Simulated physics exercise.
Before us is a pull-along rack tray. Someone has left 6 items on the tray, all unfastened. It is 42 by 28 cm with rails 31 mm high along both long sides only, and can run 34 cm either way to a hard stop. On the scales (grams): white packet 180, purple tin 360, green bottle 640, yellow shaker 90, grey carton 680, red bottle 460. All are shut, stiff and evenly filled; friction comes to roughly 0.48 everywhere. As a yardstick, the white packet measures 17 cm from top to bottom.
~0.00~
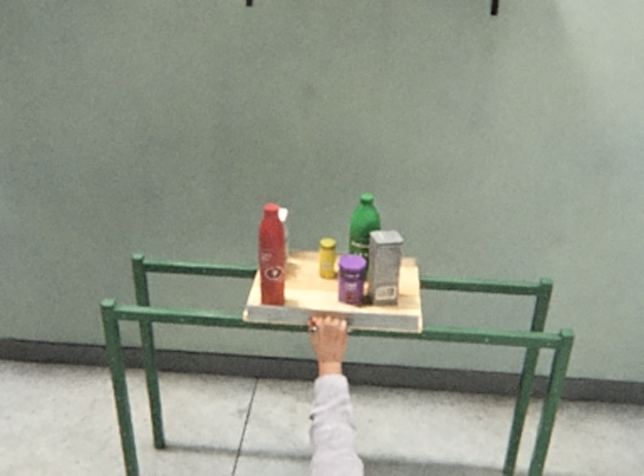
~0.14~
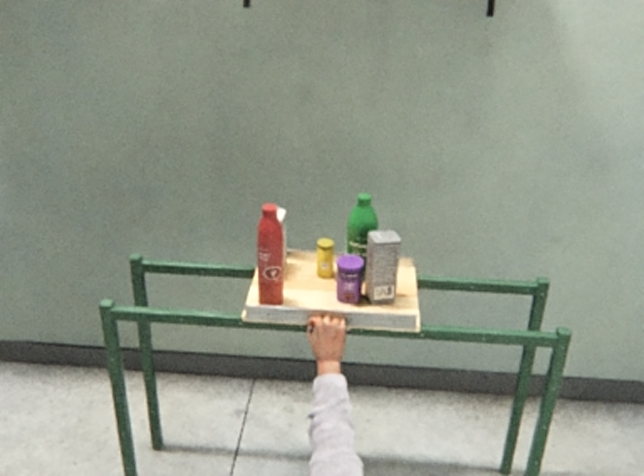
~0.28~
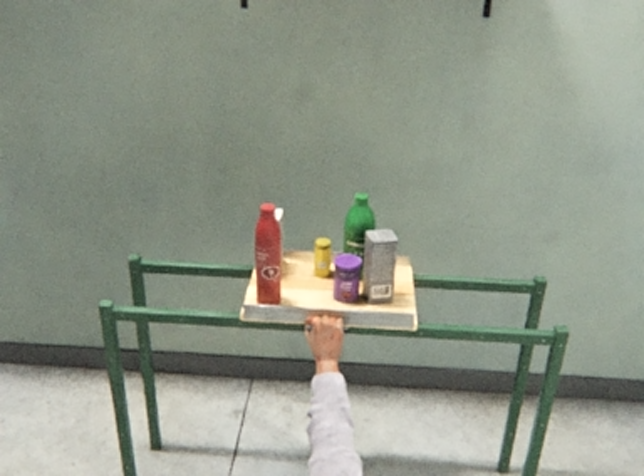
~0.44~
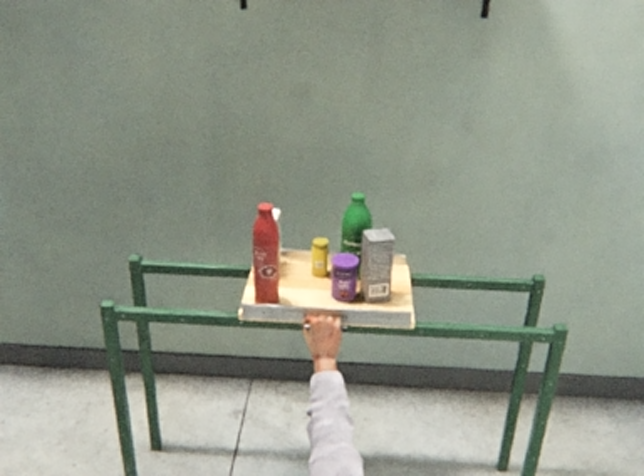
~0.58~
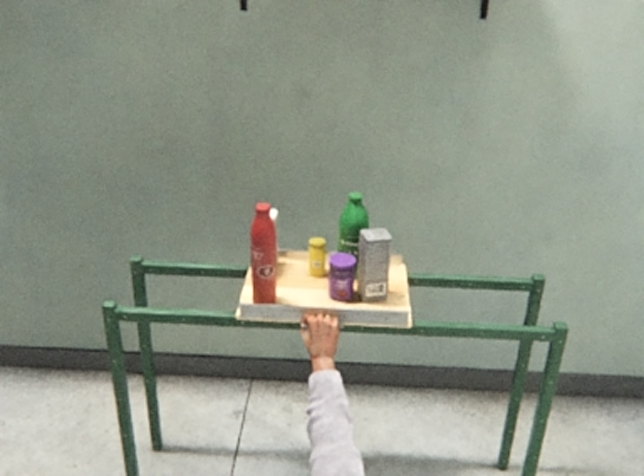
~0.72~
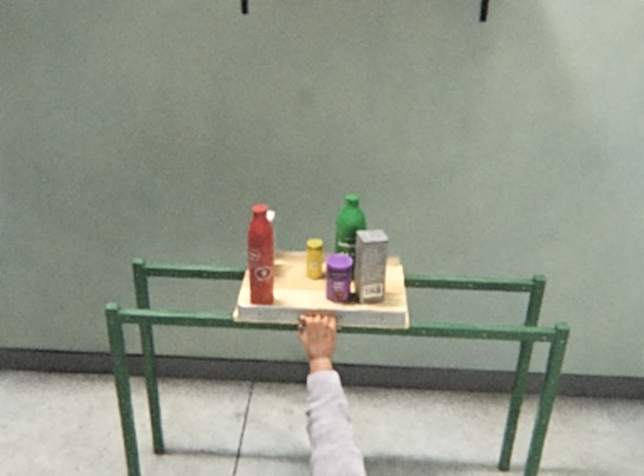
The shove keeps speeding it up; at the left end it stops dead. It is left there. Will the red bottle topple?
The red bottle keeps standing.
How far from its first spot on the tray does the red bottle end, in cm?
Some 0 cm.
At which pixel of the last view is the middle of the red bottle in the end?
Around (140, 252).
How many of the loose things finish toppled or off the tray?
0 of them.
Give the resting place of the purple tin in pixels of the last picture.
At about (219, 274).
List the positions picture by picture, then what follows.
Tray midway; red bottle (272, 256), in the first frame.
Tray midway; green bottle (362, 237); yellow shaker (325, 259), in the second frame.
Tray midway; grey carton (380, 267), in the third frame.
Tray moved 1 cm left; purple tin (344, 279); green bottle (357, 236), in the fourth frame.
Tray moved 2 cm left; yellow shaker (317, 258); grey carton (374, 266), in the fifth frame.
Tray moved 4 cm left; red bottle (261, 257), in the sixth frame.
After 2.12 s, tray moved 33 cm left.
After 2.52 s, tray moved 34 cm left; red bottle leaning 4° near (144, 251).
At rest (3.6 s), all 6 in place, give or take 5 cm. In the last view, red bottle near (140, 252).
